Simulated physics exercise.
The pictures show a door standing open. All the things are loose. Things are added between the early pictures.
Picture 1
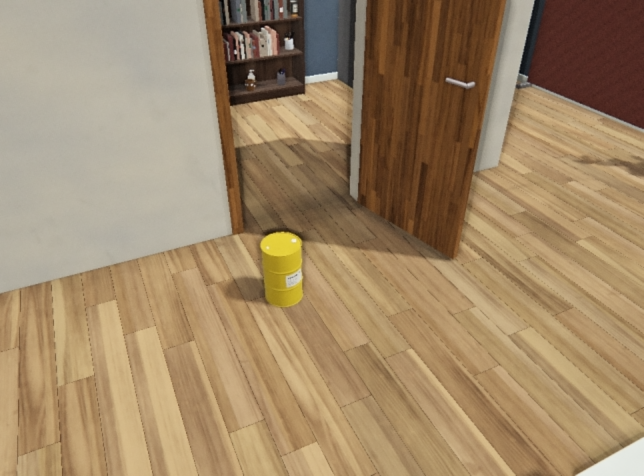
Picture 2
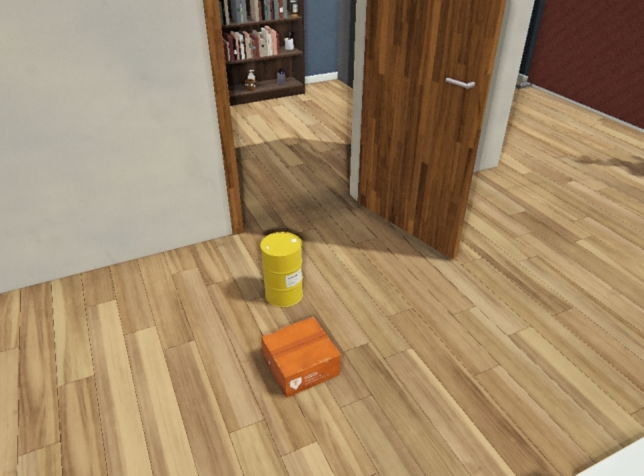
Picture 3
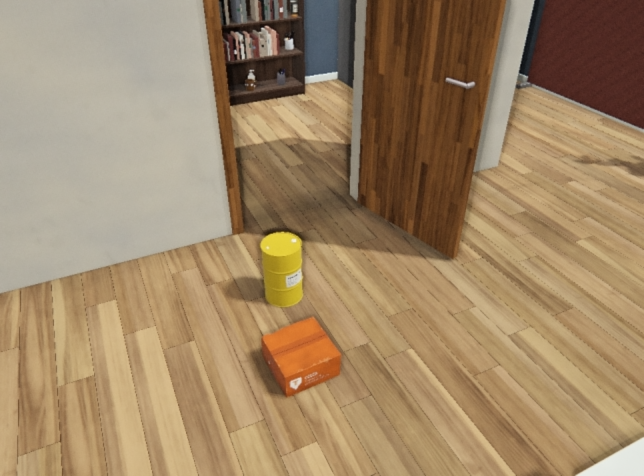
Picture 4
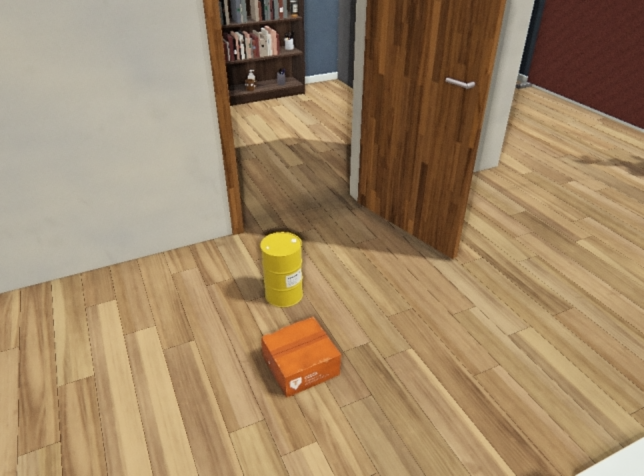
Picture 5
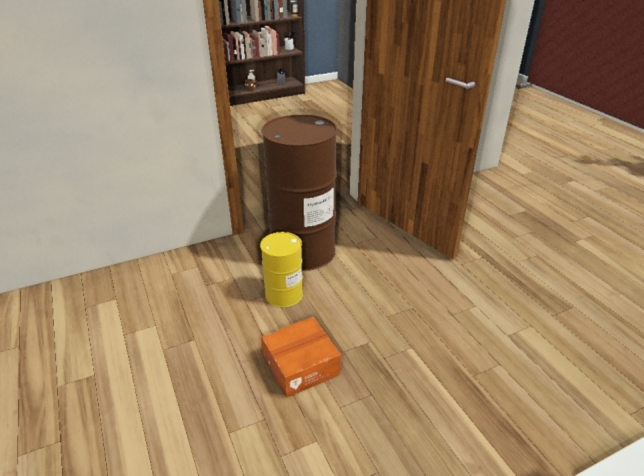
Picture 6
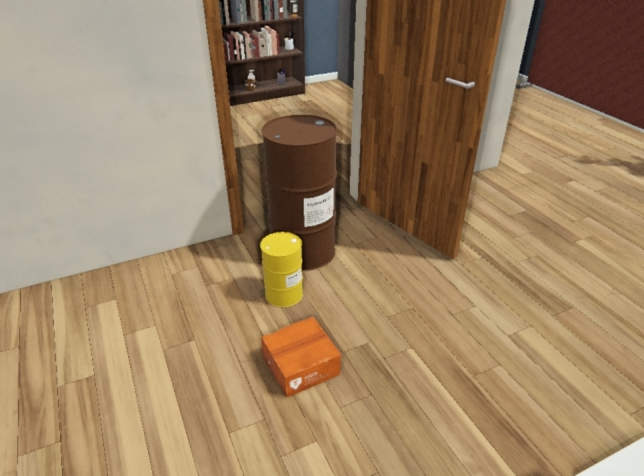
A wooden door stands open as an orange box, then a brown drum, appear near a yellow canister.
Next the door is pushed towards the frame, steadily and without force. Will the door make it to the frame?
As it turns out, it is blocked.
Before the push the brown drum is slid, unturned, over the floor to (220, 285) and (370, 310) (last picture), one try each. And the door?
First, it closes; second, it reaches the frame.
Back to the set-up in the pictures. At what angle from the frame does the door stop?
Some 50° open.
Then, 0.50 s after the last picture, door at 94°.
Then, 0.80 s after the last picture, door at 80°.
Then, 1.10 s after the last picture, door at 65°.
Then, 1.30 s after the last picture, door at 55°.
At rest, door at 49°; all 3 in place. Seen from the same camera at the end, brown drum near (301, 195).
